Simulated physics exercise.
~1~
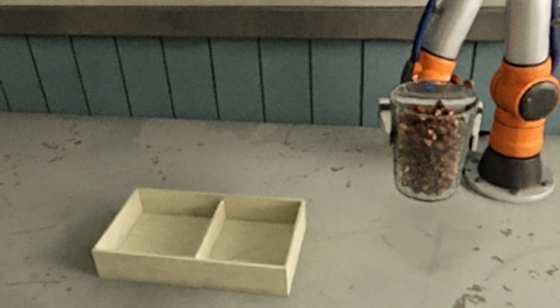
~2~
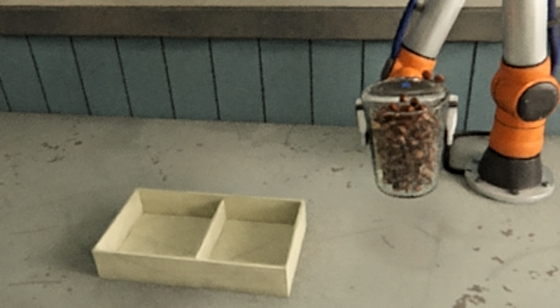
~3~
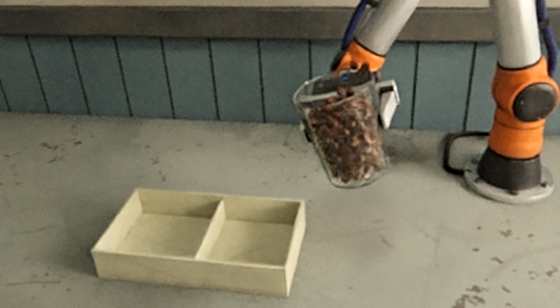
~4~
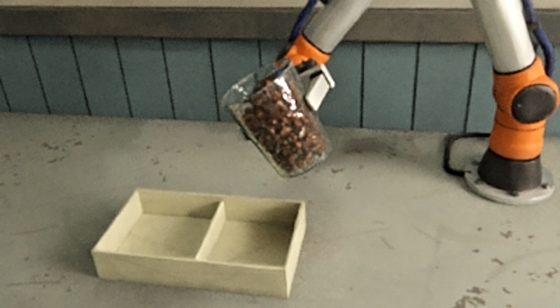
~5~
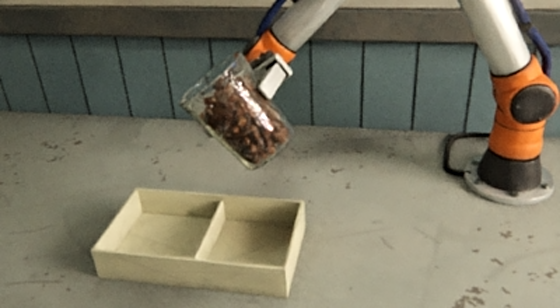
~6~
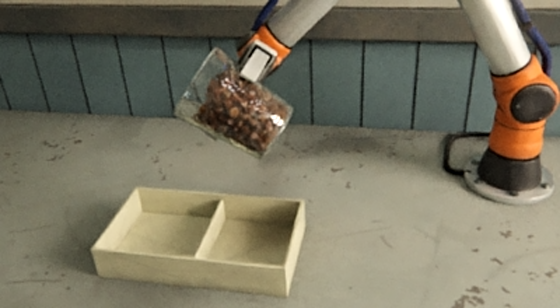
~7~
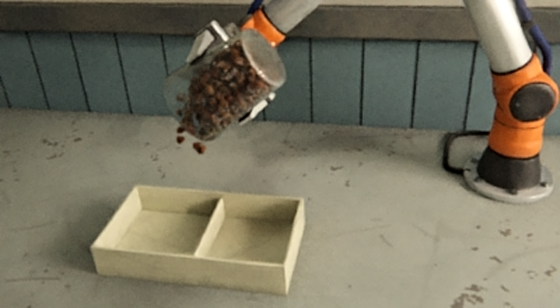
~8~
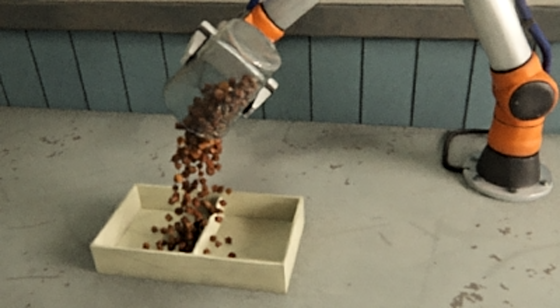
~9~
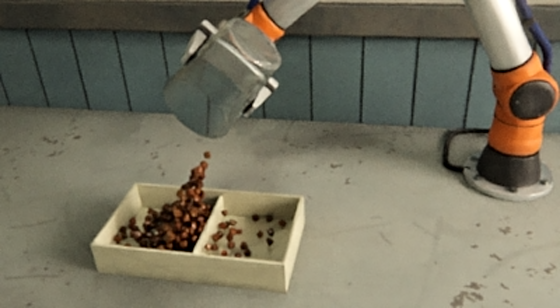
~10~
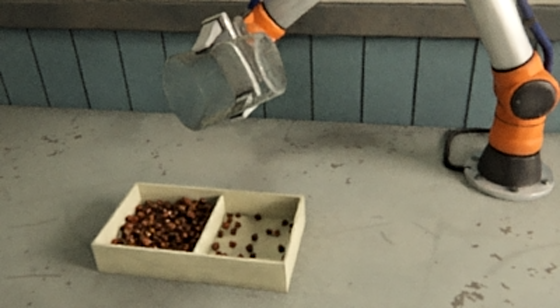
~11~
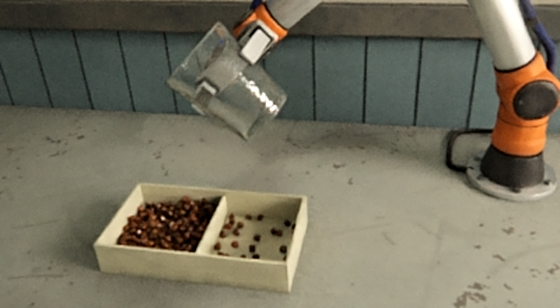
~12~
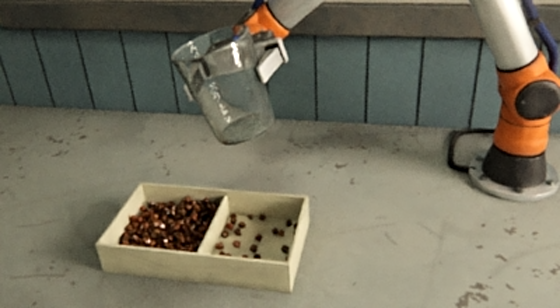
A robot arm tips brown pellets from a clear tumbler mostly into the box's left part.
